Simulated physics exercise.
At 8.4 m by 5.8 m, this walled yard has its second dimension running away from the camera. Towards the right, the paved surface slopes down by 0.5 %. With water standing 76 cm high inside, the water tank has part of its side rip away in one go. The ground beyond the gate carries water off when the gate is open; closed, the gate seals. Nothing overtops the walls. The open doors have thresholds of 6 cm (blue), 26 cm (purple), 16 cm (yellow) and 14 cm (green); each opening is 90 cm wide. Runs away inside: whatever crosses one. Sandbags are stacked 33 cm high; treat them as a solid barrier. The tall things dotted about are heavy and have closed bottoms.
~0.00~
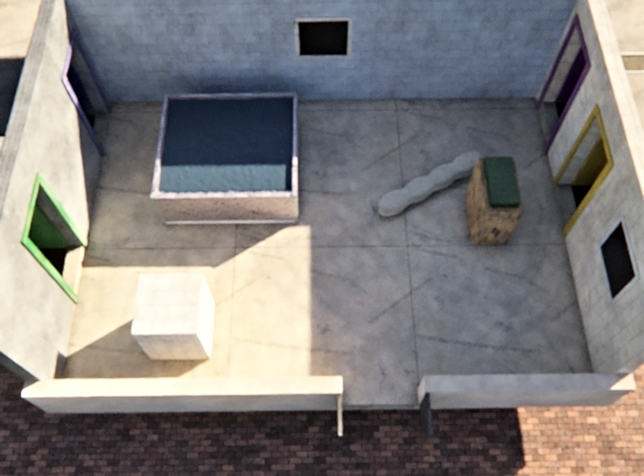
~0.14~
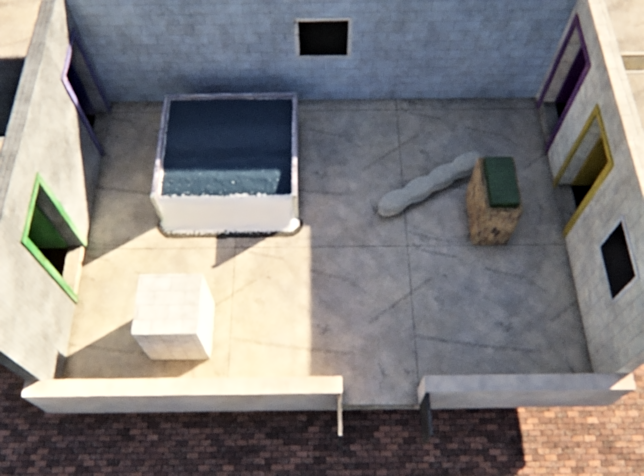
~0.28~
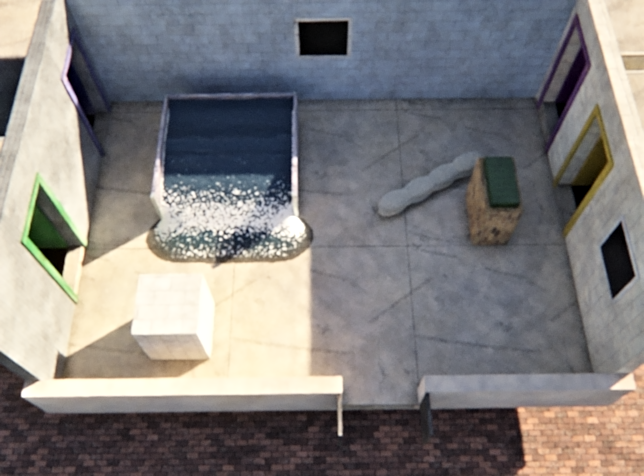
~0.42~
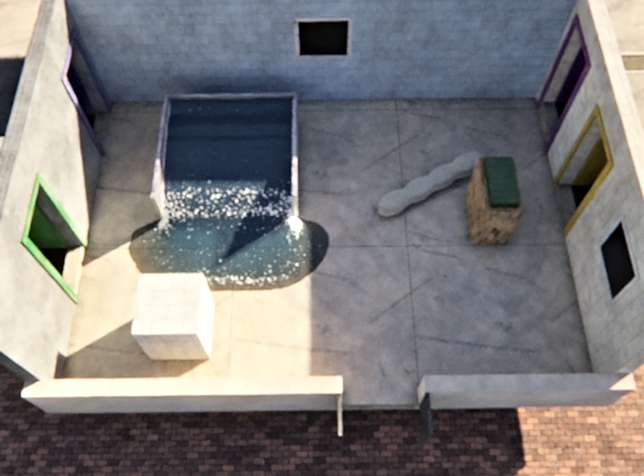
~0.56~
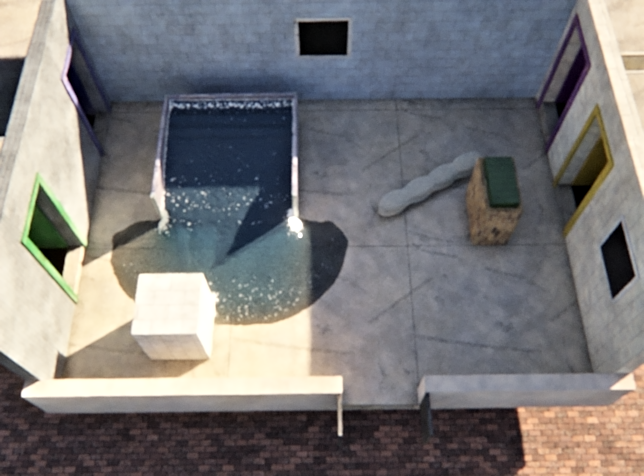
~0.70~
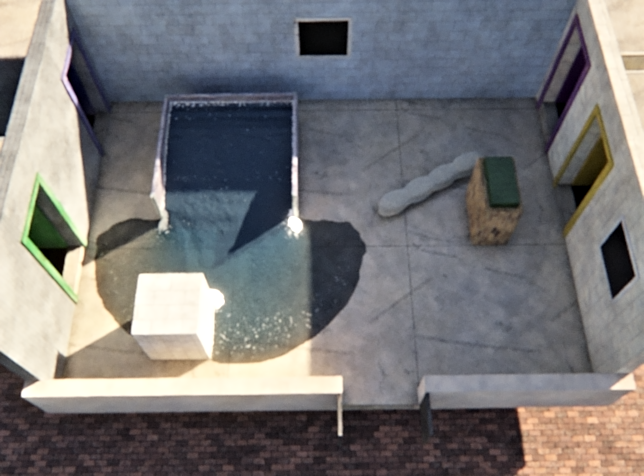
A large square tank of dark water stands at the back left of a walled, paved yard, seen from high above by a still camera. A pale block sits at front left, a grey sandbag row and a green-topped brown block at right, with green, purple and yellow doorways around. The tank's near side gives way, and foaming water pours out, spreading across the floor and around the pale block.
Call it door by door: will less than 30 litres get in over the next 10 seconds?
Blue door - no, 30 litres or more; purple door - yes, less; yellow door - yes, less; green door - no, 30 litres or more.
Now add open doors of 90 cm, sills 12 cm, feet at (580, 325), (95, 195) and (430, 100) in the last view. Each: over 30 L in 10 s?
Check each in turn: The first succeeds, the second fails, the third fails.
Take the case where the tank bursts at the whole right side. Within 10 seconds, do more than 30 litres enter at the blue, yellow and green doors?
Then it goes blue fine, yellow fine, green fine.
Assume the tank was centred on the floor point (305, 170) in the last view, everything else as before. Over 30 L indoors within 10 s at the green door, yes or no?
Green: Within limit.
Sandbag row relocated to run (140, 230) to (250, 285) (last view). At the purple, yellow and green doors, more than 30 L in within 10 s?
Then the purple door is fine, the yellow door is fine, and the green door is fine.
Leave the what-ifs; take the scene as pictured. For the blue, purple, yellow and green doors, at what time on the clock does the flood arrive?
Blue: 3.4 s; purple: 5.0 s; yellow: 4.0 s; green: 0.9 s.
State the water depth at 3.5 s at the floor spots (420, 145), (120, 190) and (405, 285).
0, 2, 2 cm.
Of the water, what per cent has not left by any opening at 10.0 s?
That would be close to 84 per cent.
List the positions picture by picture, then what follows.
In the first picture, still water, 76 cm deep, in the water tank at (228, 146).
In the second picture, water pours out at (229, 212) and has run 1.2 m, to (300, 222); typically 10 cm deep outside, 76 cm at the water tank's back.
In the third picture, water pours out at (229, 213) and has run 1.4 m, to (306, 240); typically 14 cm deep outside, 76 cm at the water tank's back.
In the fourth picture, water pours out at (229, 214) and has run 1.7 m, to (134, 248); typically 12 cm deep outside, 74 cm at the water tank's back.
In the fifth picture, the front is at (320, 290), 2.1 m from the gap at (229, 214); 5.8 m2 of floor is under water; 66 cm left at the back of the water tank.
In the sixth picture, water pours out at (229, 214) and has run 2.6 m, to (276, 353); typically 8 cm deep outside, 64 cm at the water tank's back.
After 1.4 s water covers 30 % of the floor and is deepest (49 cm) near (196, 295); blue door not reached, purple door not reached, yellow door not reached, green door 7 cm at the sill, 0 L in.
After 2.2 s water covers 35 % of the floor and is deepest (42 cm) near (63, 381); blue door not reached, purple door not reached, yellow door not reached, green door 24 cm at the sill, 19 L in.
After 3.5 s water covers 50 % of the floor and is deepest (38 cm) near (210, 390); blue door 1 cm at the sill, 0 L in, purple door not reached, yellow door not reached, green door 27 cm at the sill, 90 L in.
After 6.0 s water covers 80 % of the floor and is deepest (18 cm) near (532, 387); blue door 10 cm at the sill, 1 L in, purple door 4 cm at the sill, 0 L in, yellow door 10 cm at the sill, 0 L in, green door 7 cm at the sill, 134 L in.
After 10.0 s water covers 95 % of the floor and is deepest (14 cm) near (535, 120); blue door 9 cm at the sill, 71 L in, purple door 14 cm at the sill, 0 L in, yellow door 8 cm at the sill, 0 L in, green door 3 cm at the sill, 134 L in.
